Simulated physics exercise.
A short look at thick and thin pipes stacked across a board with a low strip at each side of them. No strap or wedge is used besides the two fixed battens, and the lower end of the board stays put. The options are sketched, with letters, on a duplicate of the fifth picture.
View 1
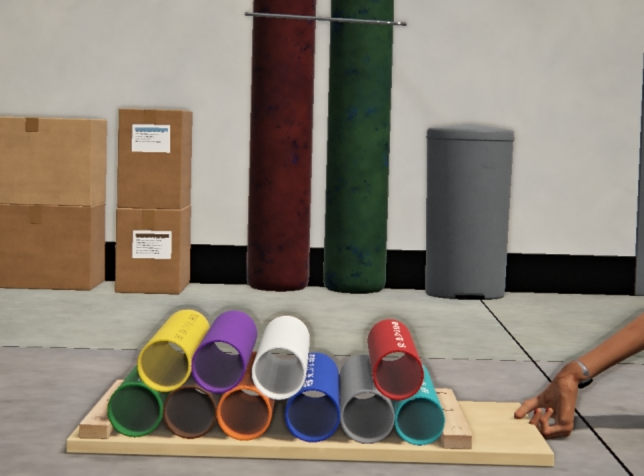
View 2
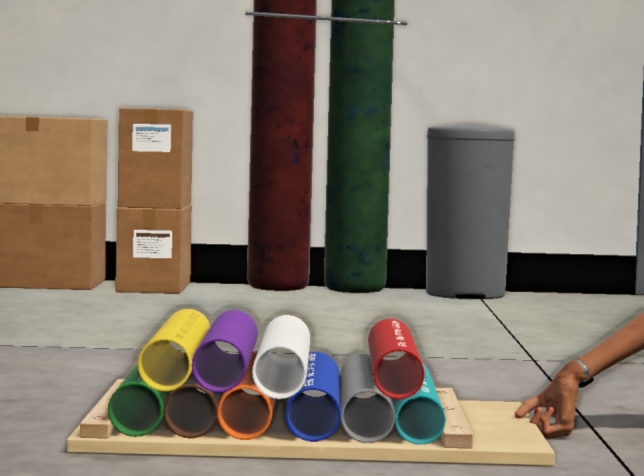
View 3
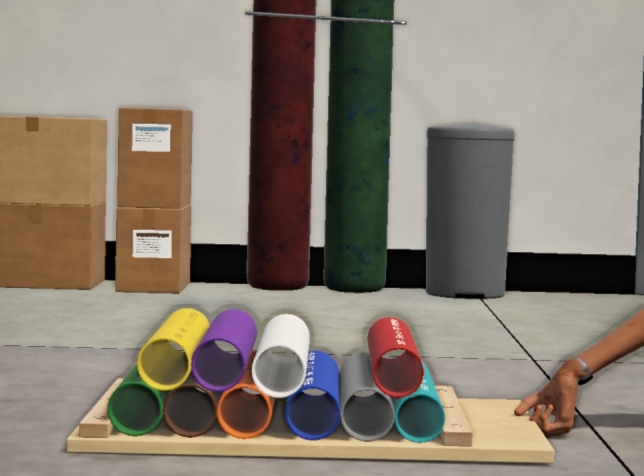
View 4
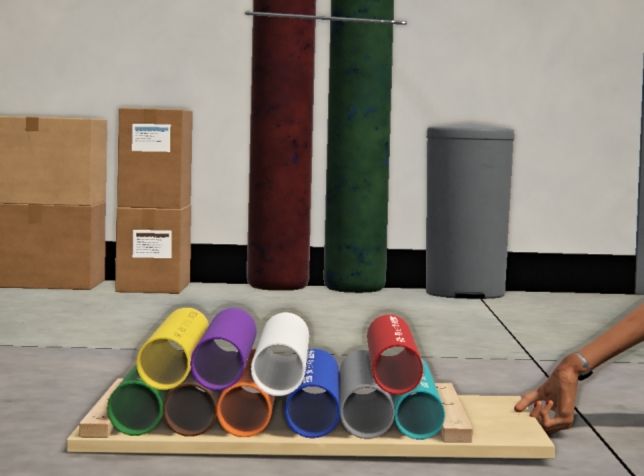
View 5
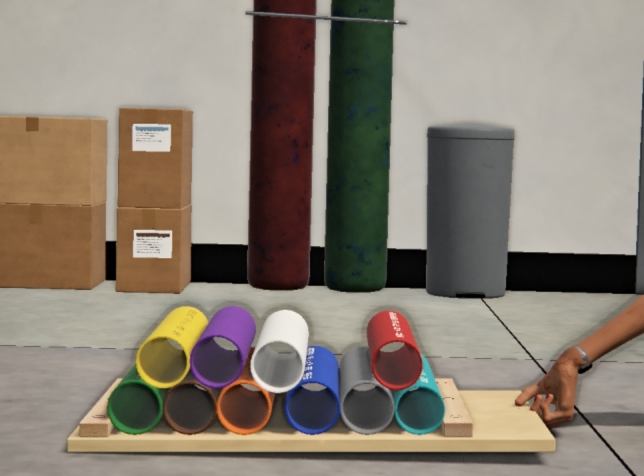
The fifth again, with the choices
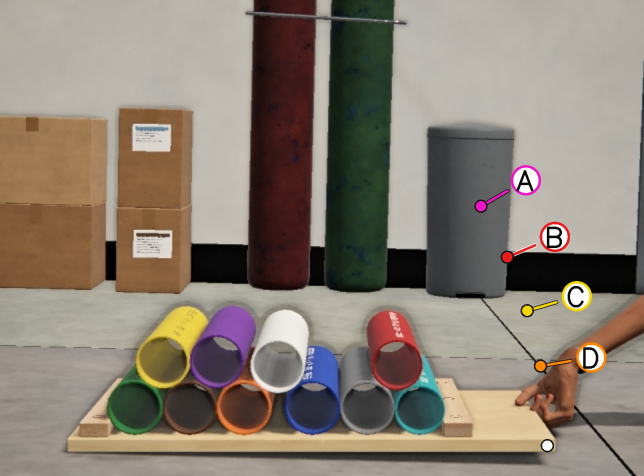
Colored pipes stacked in two rows on a wooden board, staying almost still while a hand at right holds the board's end.
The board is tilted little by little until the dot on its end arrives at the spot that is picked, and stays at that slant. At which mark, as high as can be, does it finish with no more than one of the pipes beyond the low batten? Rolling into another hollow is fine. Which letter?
At most to B.
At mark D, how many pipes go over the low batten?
At D the number is none.
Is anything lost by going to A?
Yes.
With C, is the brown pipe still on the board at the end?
The brown pipe: Yes.
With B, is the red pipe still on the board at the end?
Yes.
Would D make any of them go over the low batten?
No, at D.
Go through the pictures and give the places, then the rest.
In the first picture, red pipe (398, 375); white pipe (279, 372); yellow pipe (164, 365).
In the second picture, yellow pipe (165, 365); purple pipe (219, 366).
In the third picture, board (312, 417); grey pipe (367, 415); turquoise pipe (420, 418); white pipe (279, 370).
In the fourth picture, board (313, 415); green pipe (135, 409); brown pipe (190, 410).
In the fifth picture, board (313, 412); green pipe (135, 408); brown pipe (190, 408).
On the marked copy, A at (481, 206); B at (507, 257); C at (527, 311); D at (541, 366); the white dot at (548, 445).
Taking B. A third of the way, board at 16°.
Two thirds of the way, board at 25°.
When it is over, board at 25°, none over the low batten.
As for the rest, A ten over the low batten; C none over the low batten; D none over the low batten.
